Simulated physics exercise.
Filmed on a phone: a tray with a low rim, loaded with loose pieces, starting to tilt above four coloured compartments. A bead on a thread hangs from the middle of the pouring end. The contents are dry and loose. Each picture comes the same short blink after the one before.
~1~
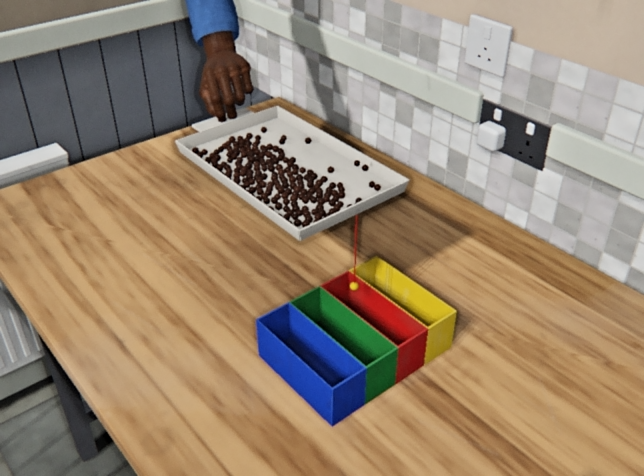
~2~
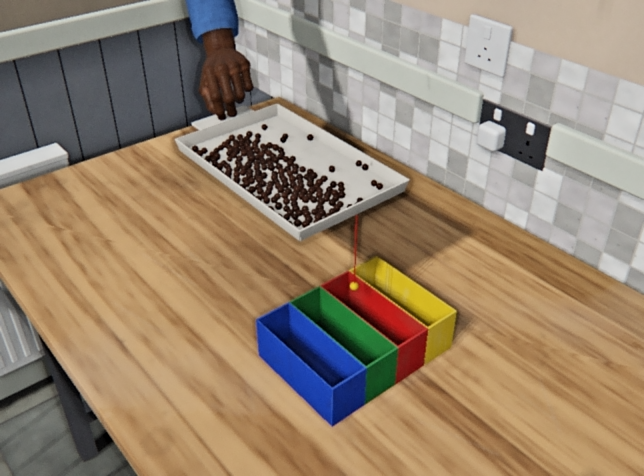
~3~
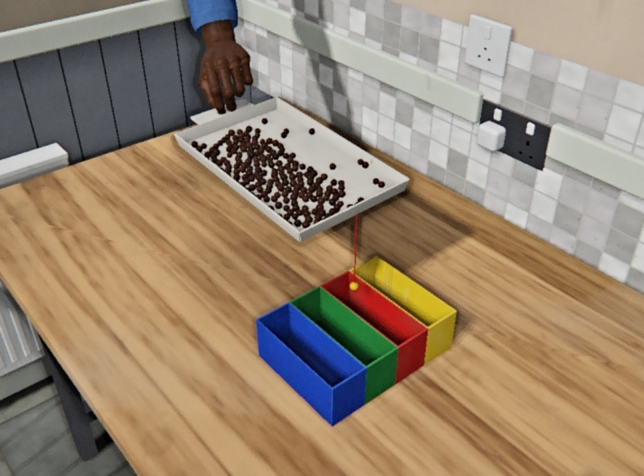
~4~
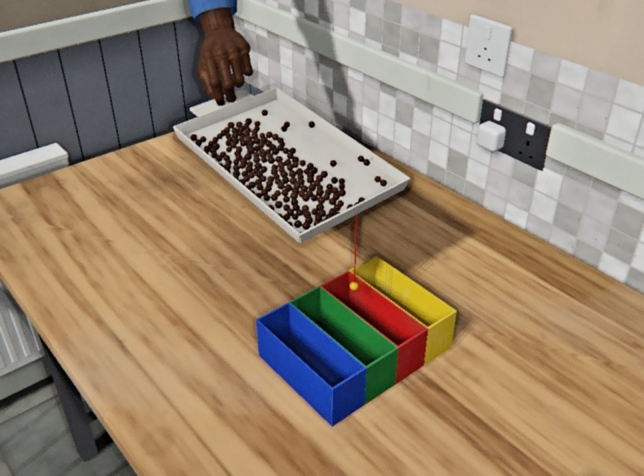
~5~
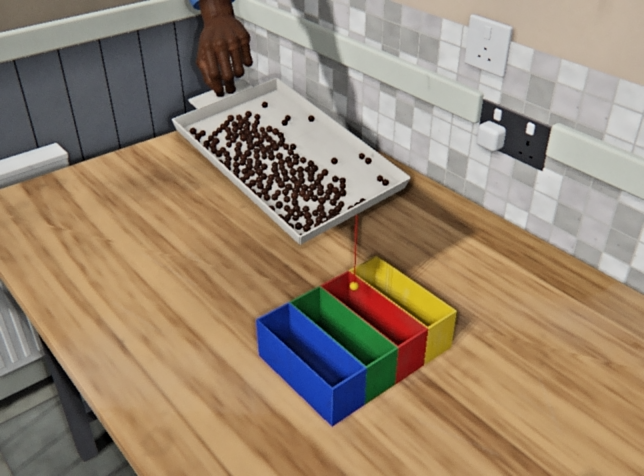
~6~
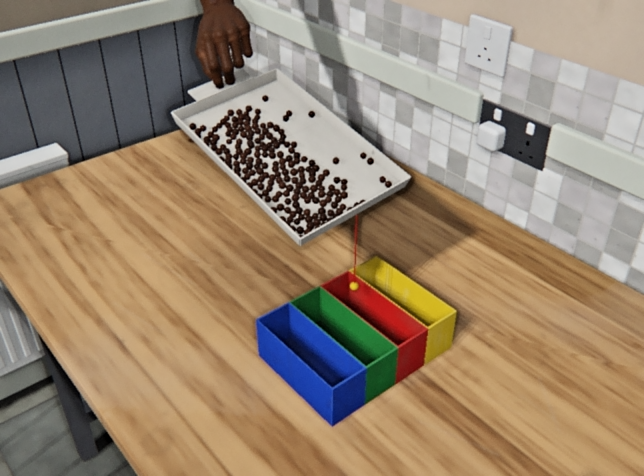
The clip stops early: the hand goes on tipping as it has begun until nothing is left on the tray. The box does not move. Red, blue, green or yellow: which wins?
It favours the blue compartment.
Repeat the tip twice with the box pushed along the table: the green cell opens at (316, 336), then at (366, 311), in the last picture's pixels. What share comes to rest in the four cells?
In turn 100 and 50 in a hundred.
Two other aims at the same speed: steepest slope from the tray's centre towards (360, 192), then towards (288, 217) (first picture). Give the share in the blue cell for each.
About 0 and 70 per cent.
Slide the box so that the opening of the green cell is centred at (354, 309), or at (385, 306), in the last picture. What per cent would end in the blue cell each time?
About 60 and 20 per cent.
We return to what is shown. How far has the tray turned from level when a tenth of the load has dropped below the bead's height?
At about 65°.
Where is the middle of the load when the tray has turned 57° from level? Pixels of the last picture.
Around (310, 211).
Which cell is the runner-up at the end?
It is the cell in green.
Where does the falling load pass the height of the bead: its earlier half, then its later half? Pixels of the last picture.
Around (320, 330) and then (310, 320).
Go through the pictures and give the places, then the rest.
In the first picture, corners of the pouring end at (300, 228) and (405, 180), level; middle of the load at (275, 175), chocolate balls; bead on its thread at (354, 286); blue cell at (349, 393); green cell at (381, 372); red cell at (411, 353); yellow cell at (440, 334).
In the second picture, corners of the pouring end at (300, 228) and (405, 179), level; middle of the load at (275, 174).
In the third picture, corners of the pouring end at (300, 230) and (405, 179), tipped barely, lowest at the left corner; middle of the load at (275, 171).
In the fourth picture, corners of the pouring end at (300, 232) and (405, 178), tipped a little, lowest at the left corner; middle of the load at (275, 168).
In the fifth picture, corners of the pouring end at (300, 234) and (406, 177), tipped a little, lowest at the left corner; middle of the load at (275, 165), a stray few on the move.
In the sixth picture, corners of the pouring end at (301, 236) and (406, 176), tipped a little, lowest at the left corner; middle of the load at (276, 164), nearly all on the move; blue cell at (349, 393); green cell at (381, 372); red cell at (411, 353); yellow cell at (440, 334).
Soon after the last picture, tray tipped steeply; most on the tray; a stray few in the blue cell; a stray few in the green cell; a small part falling or outside the box.
A little later, tray tipped right over; a small part on the tray; about half in the blue cell; about a quarter in the green cell; a stray few in the red cell; a stray few in the yellow cell; a small part falling or outside the box.
Later still, tray tipped past a quarter turn; about two thirds in the blue cell; about a quarter in the green cell; a stray few in the red cell; a stray few in the yellow cell; a small part falling or outside the box.
At rest, tray tipped past a quarter turn; about two thirds in the blue cell; about a quarter in the green cell; a stray few in the red cell; a stray few in the yellow cell; a small part outside the box.
